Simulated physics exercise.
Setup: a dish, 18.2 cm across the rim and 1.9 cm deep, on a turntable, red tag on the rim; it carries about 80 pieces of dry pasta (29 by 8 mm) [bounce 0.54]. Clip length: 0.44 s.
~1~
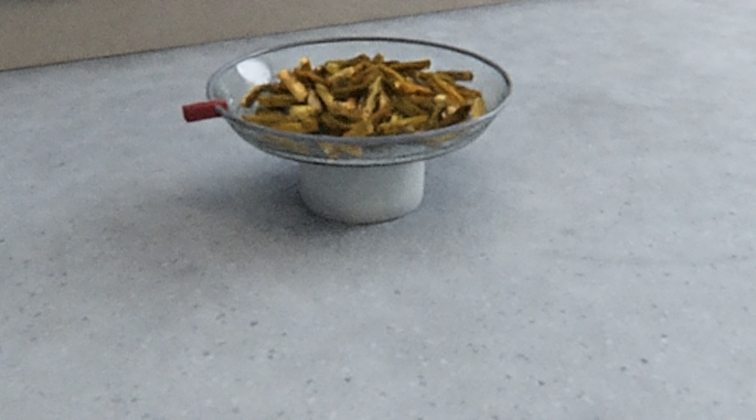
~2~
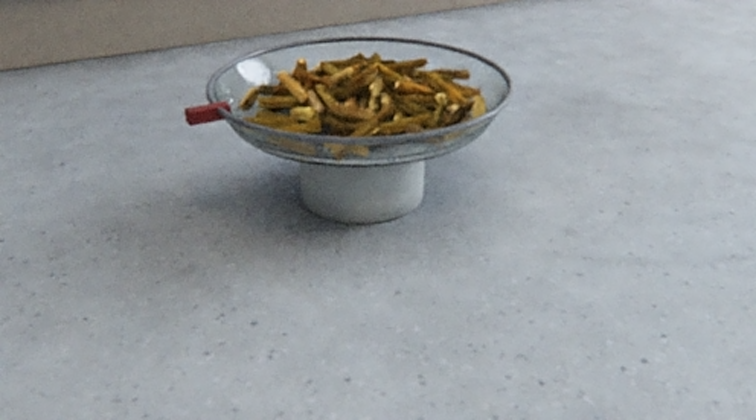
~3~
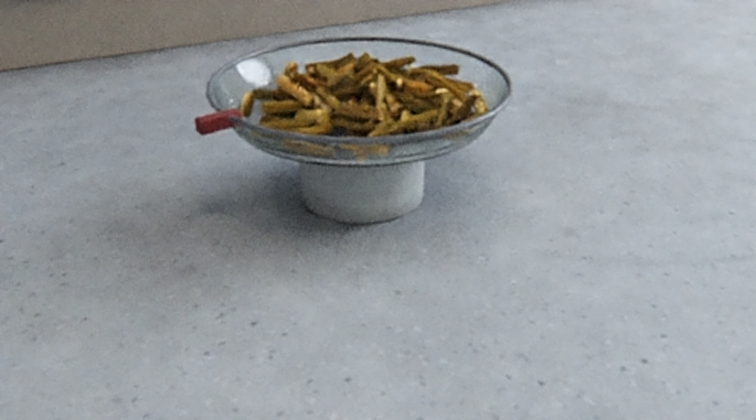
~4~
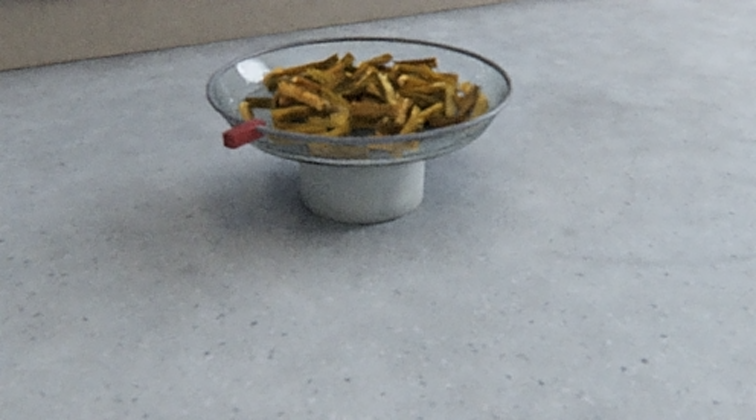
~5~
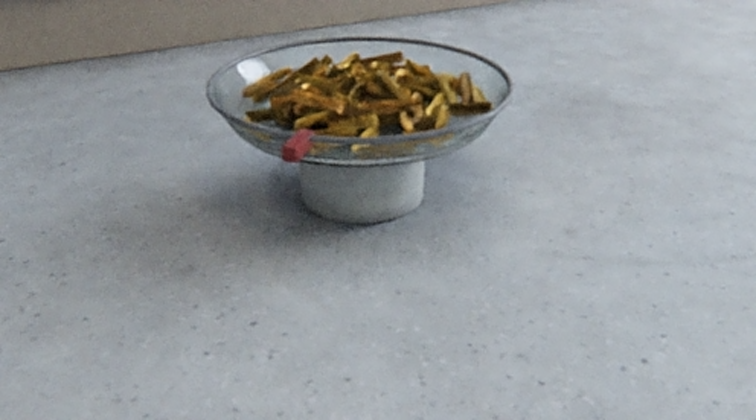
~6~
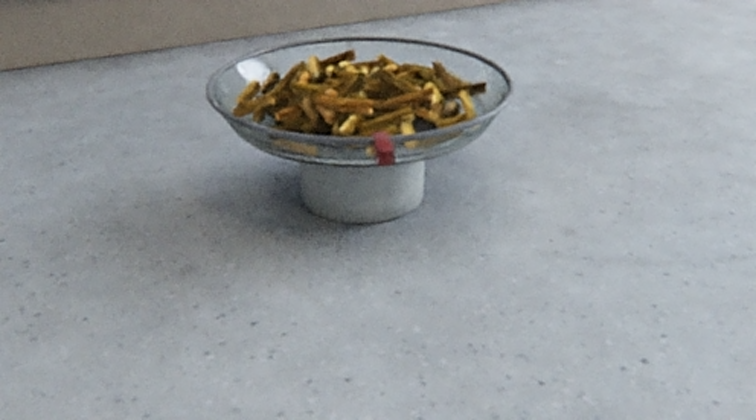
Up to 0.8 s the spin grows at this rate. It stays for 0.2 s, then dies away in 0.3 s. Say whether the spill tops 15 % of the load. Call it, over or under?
My call: Under.
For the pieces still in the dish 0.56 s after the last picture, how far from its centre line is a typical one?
Estimate: Near 5.5 centimetres.
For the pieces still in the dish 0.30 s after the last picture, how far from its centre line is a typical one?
It comes to around 5.0 cm.
Then, 0.30 s after the last picture, dish 100 %; middle of the pieces not yet landed near (358, 98).
Then, 0.56 s after the last picture, dish 100 %; middle of the pieces not yet landed near (364, 97).
Then, 0.79 s after the last picture, dish 100 %; middle of the pieces not yet landed near (356, 98).
Then, 1.01 s after the last picture, dish 100 %; middle of the pieces not yet landed near (356, 98).
In the end, dish 100 %.
